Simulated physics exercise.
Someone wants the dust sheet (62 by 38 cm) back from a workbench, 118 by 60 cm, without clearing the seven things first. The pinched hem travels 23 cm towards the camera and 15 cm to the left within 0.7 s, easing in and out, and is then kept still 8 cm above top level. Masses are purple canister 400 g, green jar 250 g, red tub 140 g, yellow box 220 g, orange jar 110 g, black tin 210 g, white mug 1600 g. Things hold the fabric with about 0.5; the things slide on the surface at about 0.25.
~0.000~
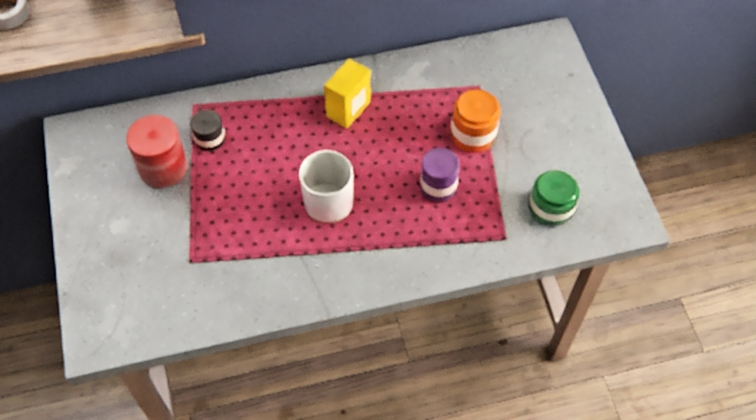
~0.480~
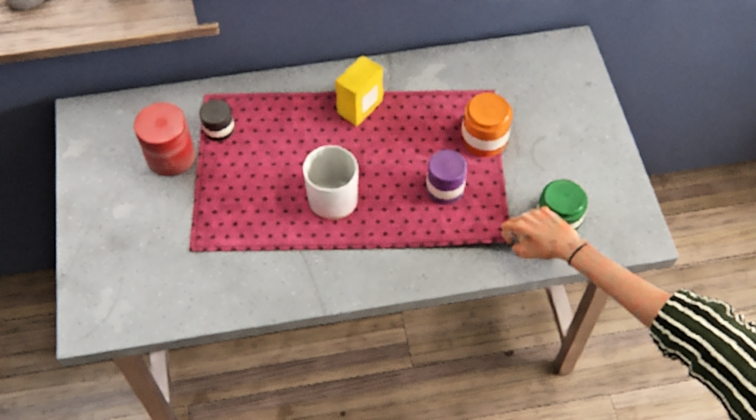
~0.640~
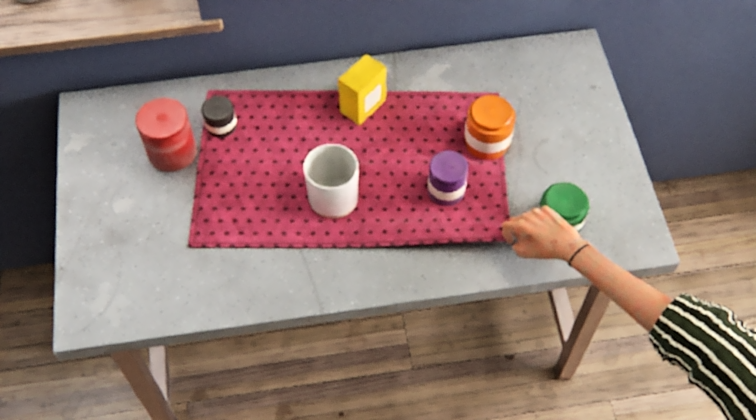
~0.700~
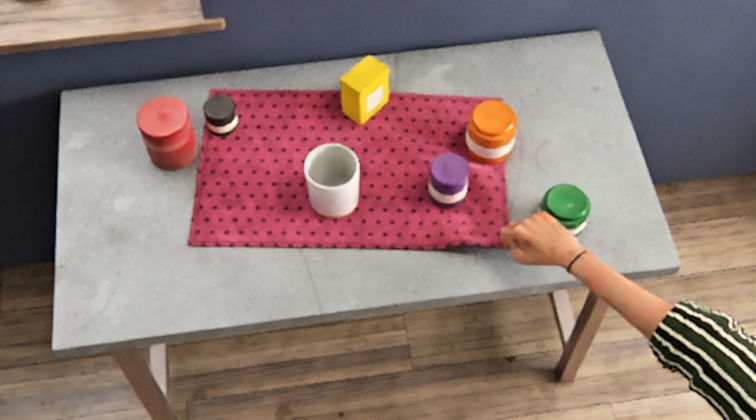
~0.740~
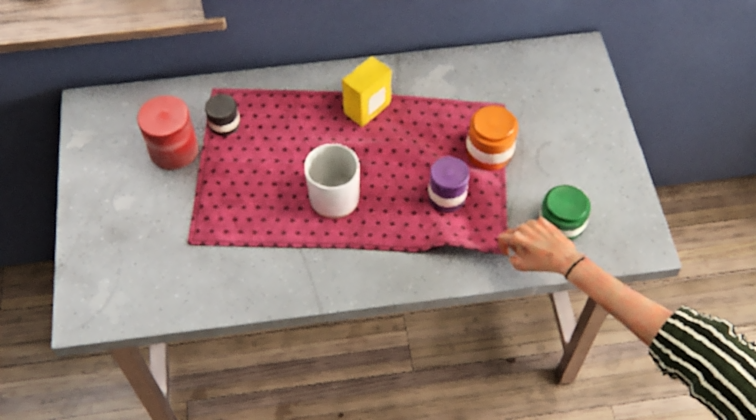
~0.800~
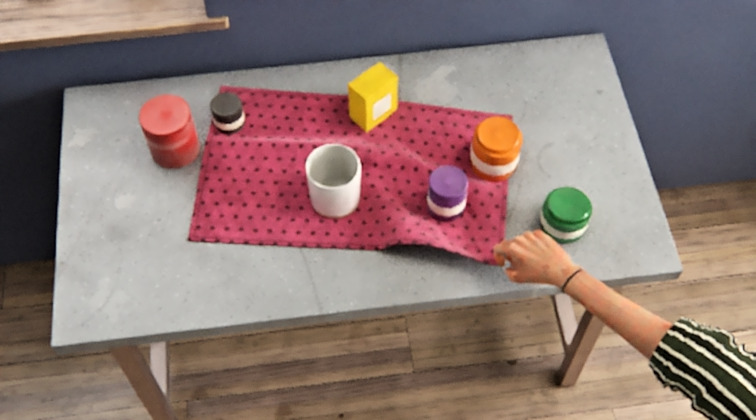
A hand pinching the near right corner of a red dotted cloth, drawing it slightly forward, wrinkling it and shifting the orange jar.
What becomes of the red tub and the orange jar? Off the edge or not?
The red tub stays on, the orange jar goes over the edge.
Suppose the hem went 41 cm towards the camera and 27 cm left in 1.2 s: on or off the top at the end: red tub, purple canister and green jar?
Then: Red tub stays on, purple canister drops off, green jar stays on.
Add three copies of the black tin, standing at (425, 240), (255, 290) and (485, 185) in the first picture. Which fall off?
In that order: Drops off, stays on, falls off.
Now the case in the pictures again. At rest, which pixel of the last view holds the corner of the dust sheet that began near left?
At about (227, 199).
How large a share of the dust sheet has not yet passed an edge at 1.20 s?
Some 90 per cent of it.
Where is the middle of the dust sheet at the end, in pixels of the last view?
Around (389, 245).
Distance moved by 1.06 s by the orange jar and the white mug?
About: Orange jar 20 cm, white mug 2 cm.
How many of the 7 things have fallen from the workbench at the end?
That makes 1.
By 0.9 s, 100 % of the dust sheet is still over the top; orange jar 12 cm off its start, purple canister 10 cm off its start, yellow box 7 cm off its start.
By 1.1 s, 95 % of the dust sheet is still over the top; orange jar 22 cm off its start, purple canister 16 cm off its start, yellow box 14 cm off its start.
By 1.2 s, 90 % of the dust sheet is still over the top; orange jar 30 cm off its start at (518, 244), purple canister 22 cm off its start at (438, 271), yellow box 20 cm off its start at (424, 141).
By 1.3 s, 85 % of the dust sheet is still over the top; orange jar 35 cm off its start, purple canister on its side, 28 cm off its start, yellow box 26 cm off its start.
By 2.9 s, 75 % of the dust sheet is still over the top; orange jar over the edge, red tub 0 cm off its start at (164, 114), yellow box 31 cm off its start at (450, 184), purple canister on its side, 28 cm off its start at (434, 325).
